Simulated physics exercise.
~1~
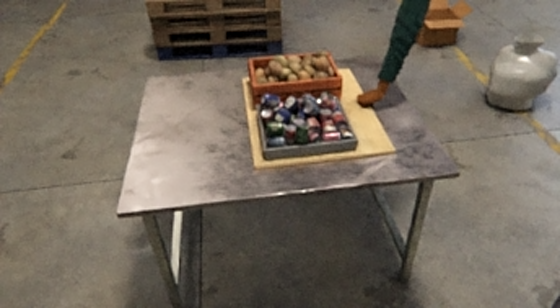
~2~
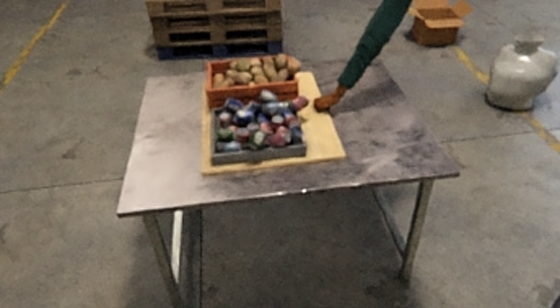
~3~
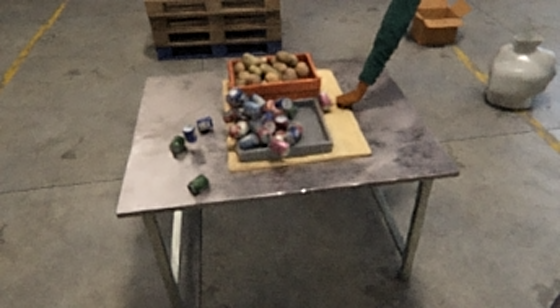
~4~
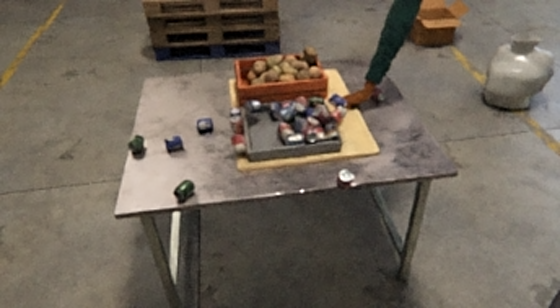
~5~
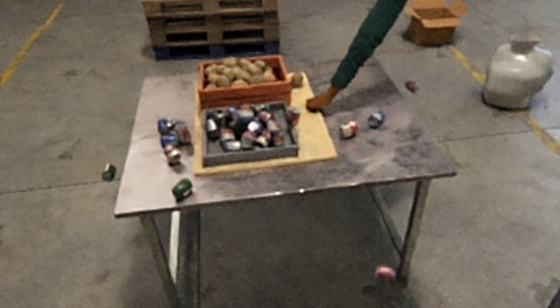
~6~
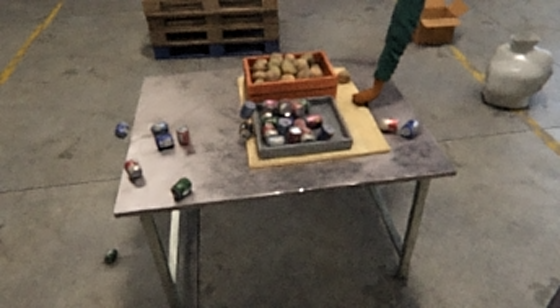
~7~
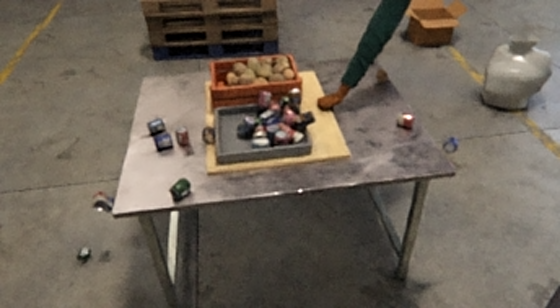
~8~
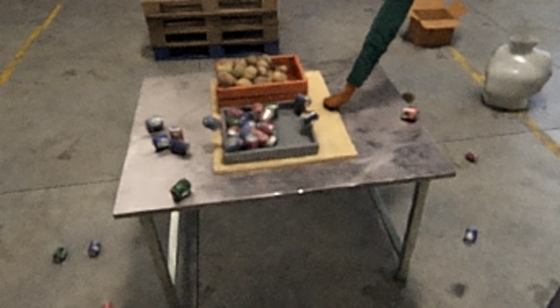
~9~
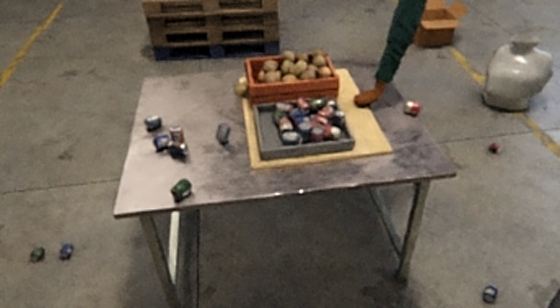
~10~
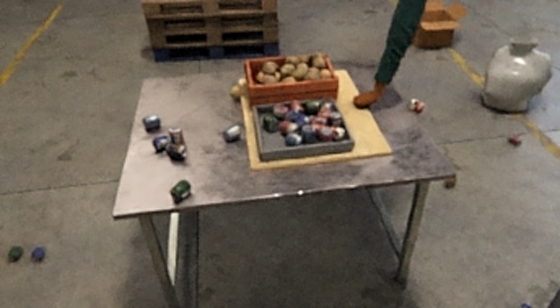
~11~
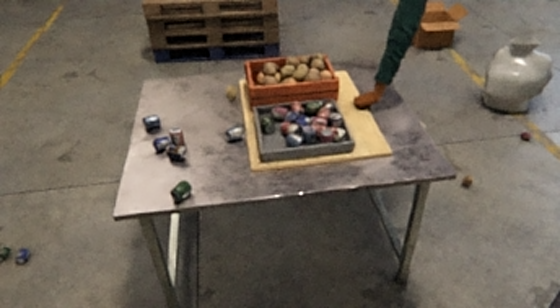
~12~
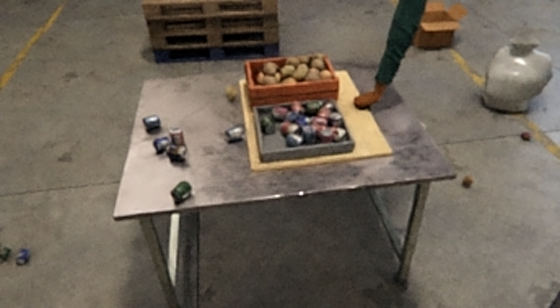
A board carrying an orange container of potatoes and a grey container of mini cans sits on a metal table in a warehouse, seen from above by a slightly swaying camera. A green-sleeved arm with an orange glove shoves the board left, then right, and repeats the shaking. Cans spill onto the tabletop at both sides, and several drop to the concrete floor and roll outward. A potato or two also leaves the orange container. The board stops toward the right, with most potatoes and many cans still contained, while others lie scattered on the table and floor.
